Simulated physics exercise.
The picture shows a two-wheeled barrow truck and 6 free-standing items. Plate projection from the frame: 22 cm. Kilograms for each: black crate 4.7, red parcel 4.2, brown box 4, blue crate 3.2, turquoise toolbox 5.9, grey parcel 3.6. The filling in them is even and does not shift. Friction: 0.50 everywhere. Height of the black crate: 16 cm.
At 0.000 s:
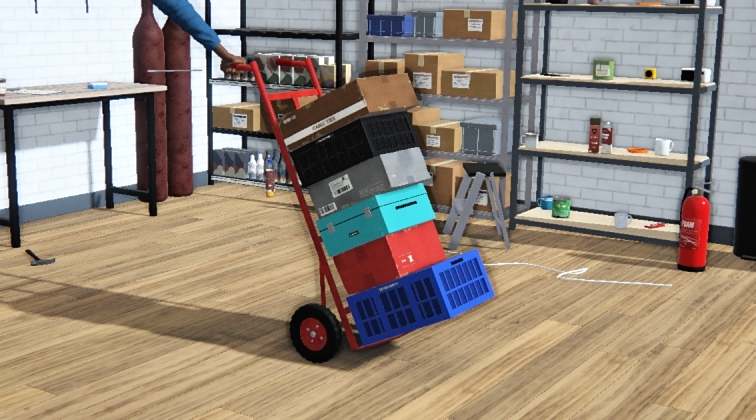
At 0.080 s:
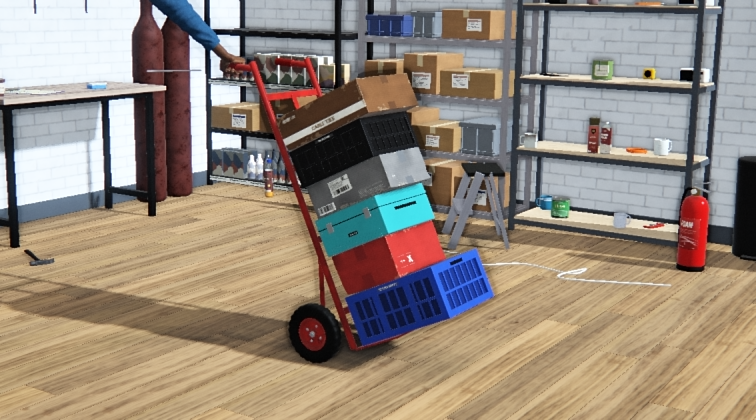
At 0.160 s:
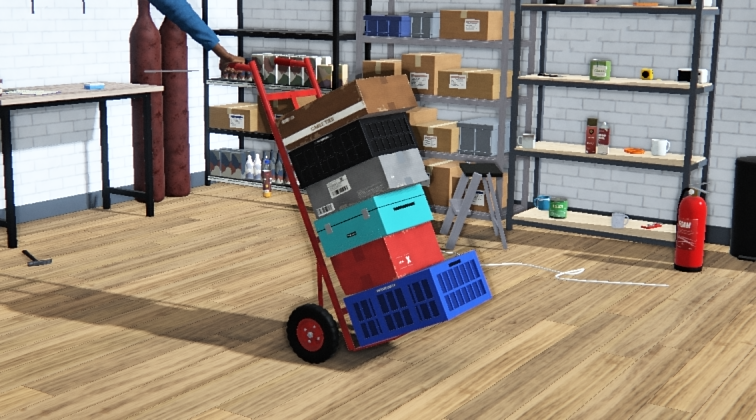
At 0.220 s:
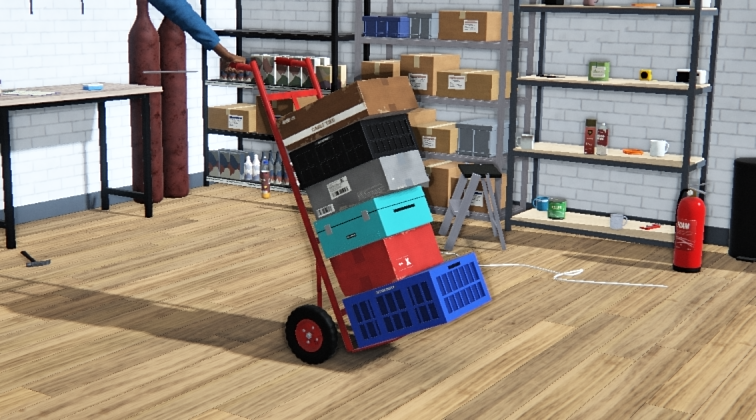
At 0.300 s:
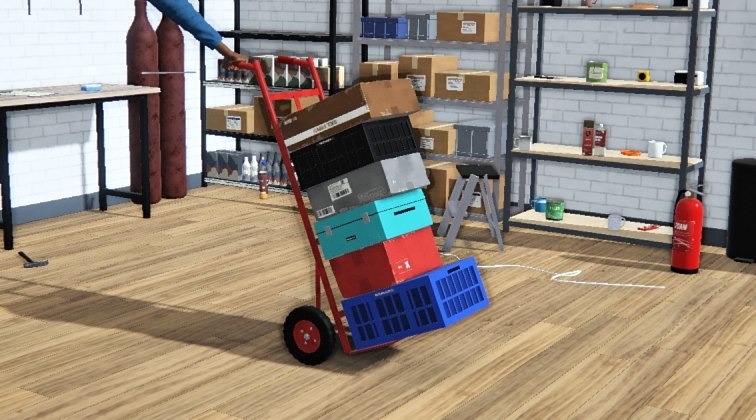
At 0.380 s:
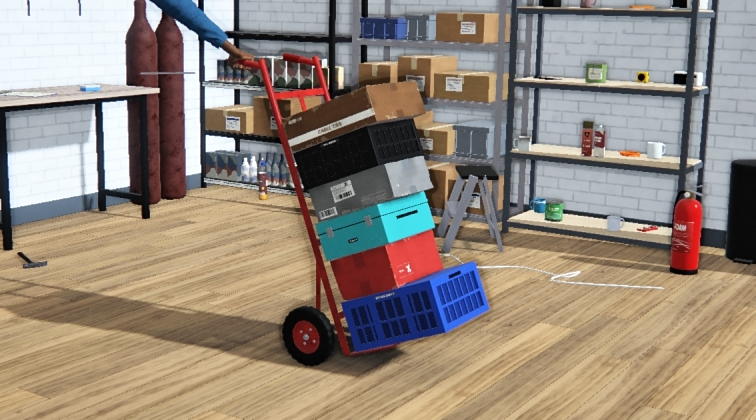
A loaded red hand truck, held by one hand, tilts very slightly more upright.
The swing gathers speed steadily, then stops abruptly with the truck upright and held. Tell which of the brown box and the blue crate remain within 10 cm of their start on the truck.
The brown box does not, the blue crate remains.
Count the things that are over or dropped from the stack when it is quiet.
Total: 5.
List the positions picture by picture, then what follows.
The first frame shows leaning back 25°; brown box (348, 112); blue crate (421, 297).
The second frame shows leaning back 25°; turquoise toolbox (375, 220); grey parcel (368, 183).
The third frame shows leaning back 24°; black crate (354, 150); red parcel (388, 259).
The fourth frame shows leaning back 24°; turquoise toolbox (374, 222); grey parcel (367, 185).
The fifth frame shows leaning back 23°; black crate (356, 153); red parcel (387, 262).
The sixth frame shows leaning back 21°; brown box (354, 116); blue crate (416, 306).
After 1.38 s, truck upright; brown box 30° off its base near (507, 165); blue crate 4° off its base near (421, 340); black crate 30° off its base.
After 1.78 s, truck upright; black crate, brown box, turquoise toolbox and grey parcel now dropped from the stack; blue crate 4° off its base near (421, 340); red parcel on its side.
In the end (3.3 s), dropped from the stack, black crate, brown box, turquoise toolbox and grey parcel; toppled on the truck, red parcel; the last one under 10 cm from the start. In the last view, blue crate near (421, 340).
